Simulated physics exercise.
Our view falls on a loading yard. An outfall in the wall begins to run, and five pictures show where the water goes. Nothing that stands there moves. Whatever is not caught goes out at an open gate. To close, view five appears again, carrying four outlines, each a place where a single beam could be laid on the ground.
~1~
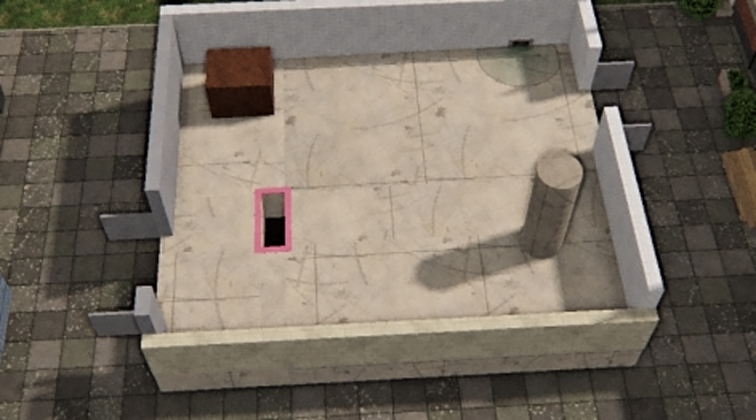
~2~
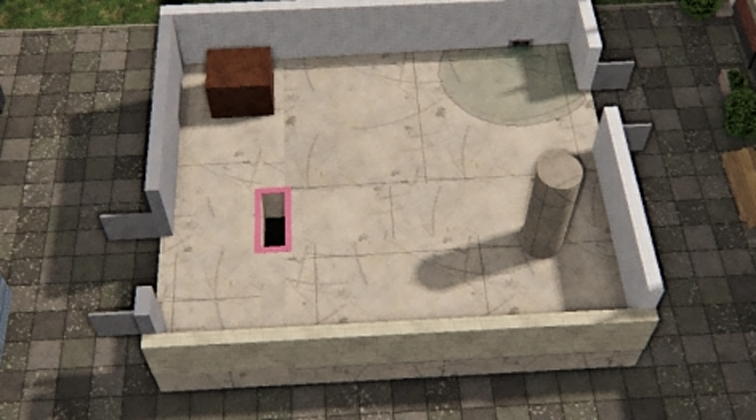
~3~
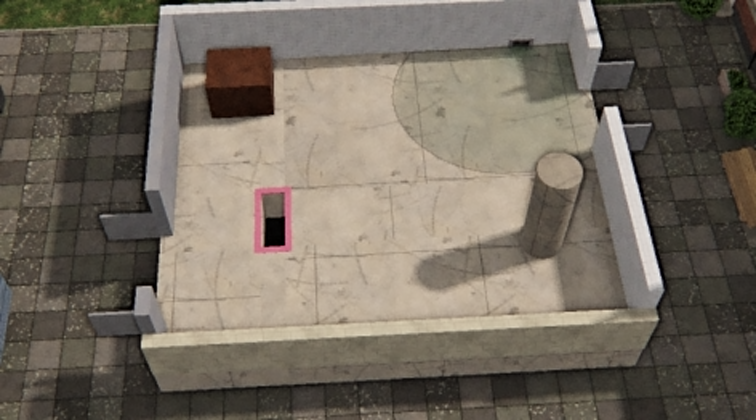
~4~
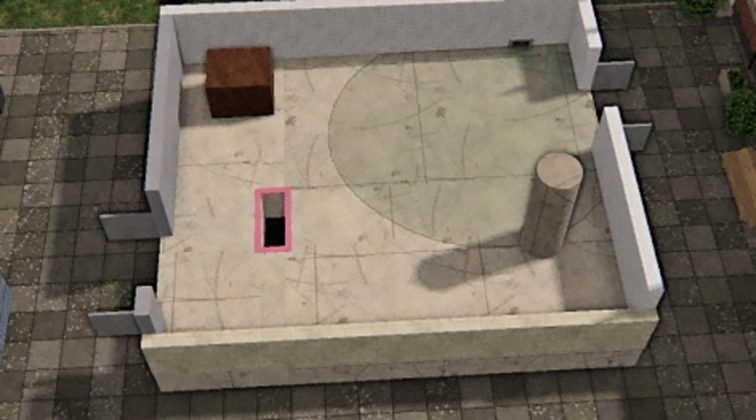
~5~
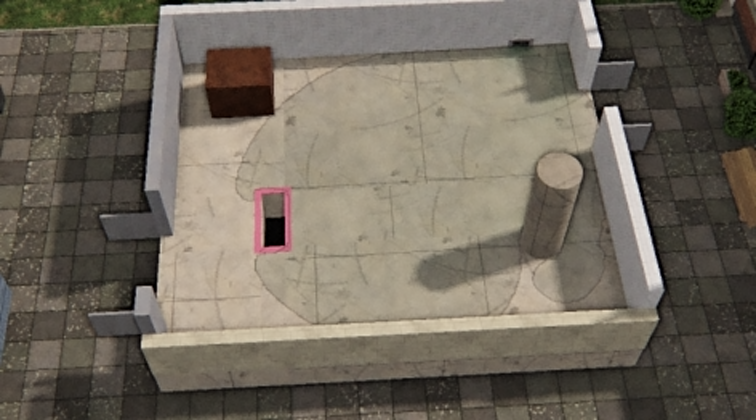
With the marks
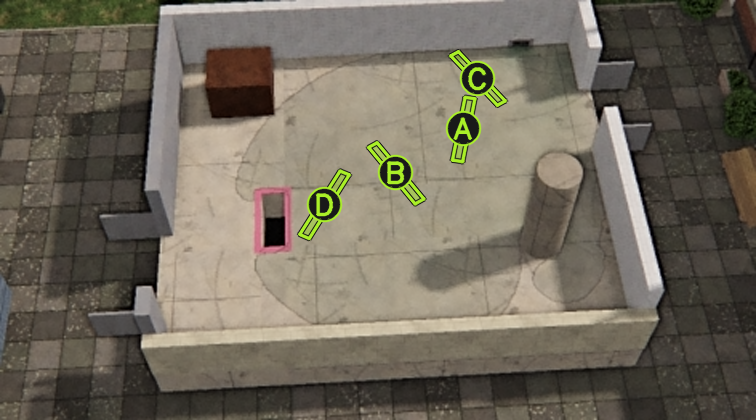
A walled yard with a rusty brown block and a round pillar sat still while a thin sheet of water spread from the upper right corner across the floor, reaching the pink-edged pit.
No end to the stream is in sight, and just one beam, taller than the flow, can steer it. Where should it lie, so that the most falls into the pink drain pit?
Use position A.
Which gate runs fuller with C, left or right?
The left one.
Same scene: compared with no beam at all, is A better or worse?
It is worse.
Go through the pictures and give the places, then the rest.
The first picture shows outfall at (521, 43); pink drain pit at (273, 219); open gate at (171, 281); open gate at (585, 119); front seen at (500, 79), 3 % of the ground wet; pink drain pit still dry.
The second picture shows front seen at (485, 117), 10 % of the ground wet; pink drain pit still dry.
The third picture shows front seen at (471, 167), 21 % of the ground wet; pink drain pit still dry.
The fourth picture shows front seen at (448, 240), 40 % of the ground wet; pink drain pit still dry.
The fifth picture shows front seen at (279, 296), 67 % of the ground wet; pink drain pit taking water.
On the marked copy, A from (457, 160) to (470, 98); B from (372, 145) to (419, 201); C from (454, 53) to (501, 103); D from (304, 236) to (344, 172).
If A is chosen, about 14 % of the stream goes into the pink drain pit, about 85 % out by the gates.
If B is chosen, about 10 % of the stream goes into the pink drain pit, about 89 % out by the gates.
If C is chosen, about 6 % of the stream goes into the pink drain pit, about 94 % out by the gates.
If D is chosen, about 10 % of the stream goes into the pink drain pit, about 90 % out by the gates.
